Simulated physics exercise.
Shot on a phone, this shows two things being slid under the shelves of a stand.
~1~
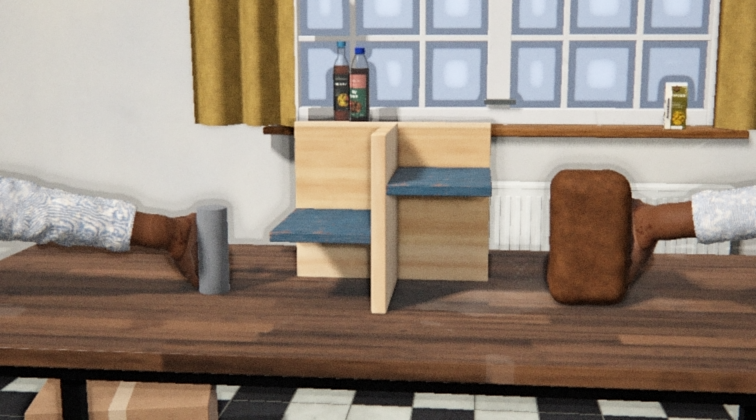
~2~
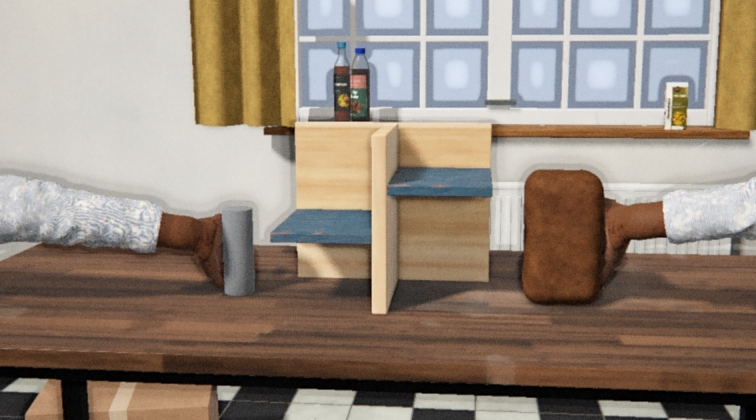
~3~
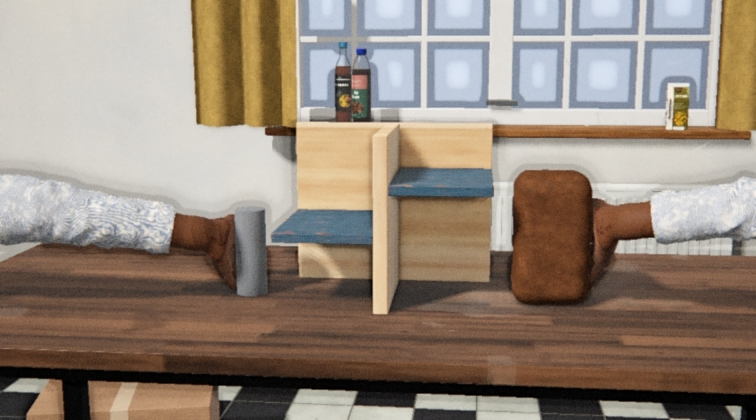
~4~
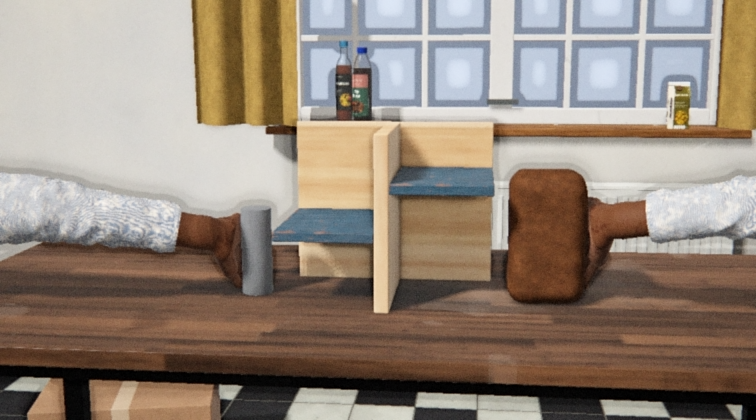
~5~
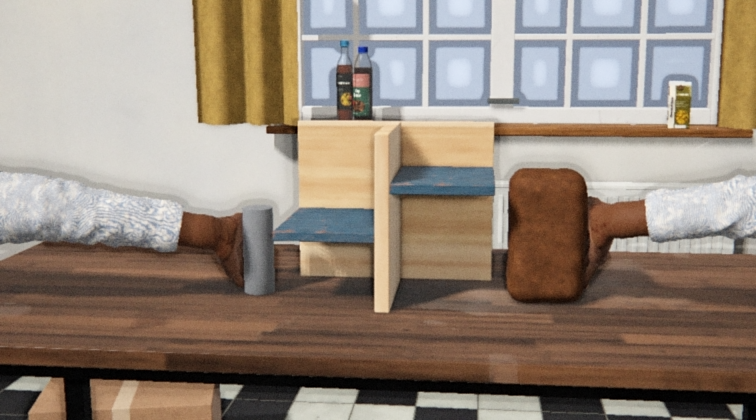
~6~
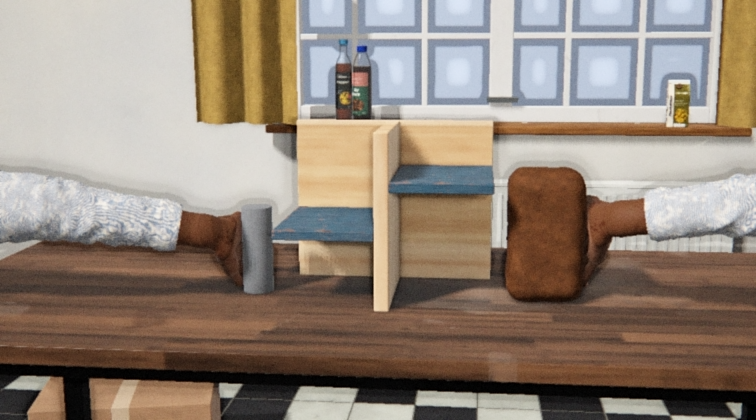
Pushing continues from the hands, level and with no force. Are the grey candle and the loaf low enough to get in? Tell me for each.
Turns out the grey candle can't get under and the loaf can't get under.
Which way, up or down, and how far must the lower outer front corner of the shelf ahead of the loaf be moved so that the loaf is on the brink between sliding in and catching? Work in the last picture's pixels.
Up, roughly 20 px.
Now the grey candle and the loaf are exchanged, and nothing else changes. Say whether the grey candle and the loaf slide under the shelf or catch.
Grey candle: Clear; loaf: Blocked.
Then, 0.22 s on from there, grey candle sliding up to the opening near (265, 249); loaf sliding up to the opening near (536, 234).
Then, 0.38 s on from there, grey candle stopped at the opening near (271, 249); loaf stopped at the opening near (531, 234).
In the end, the grey candle is too tall, near (271, 249); the loaf is too tall, near (531, 234).
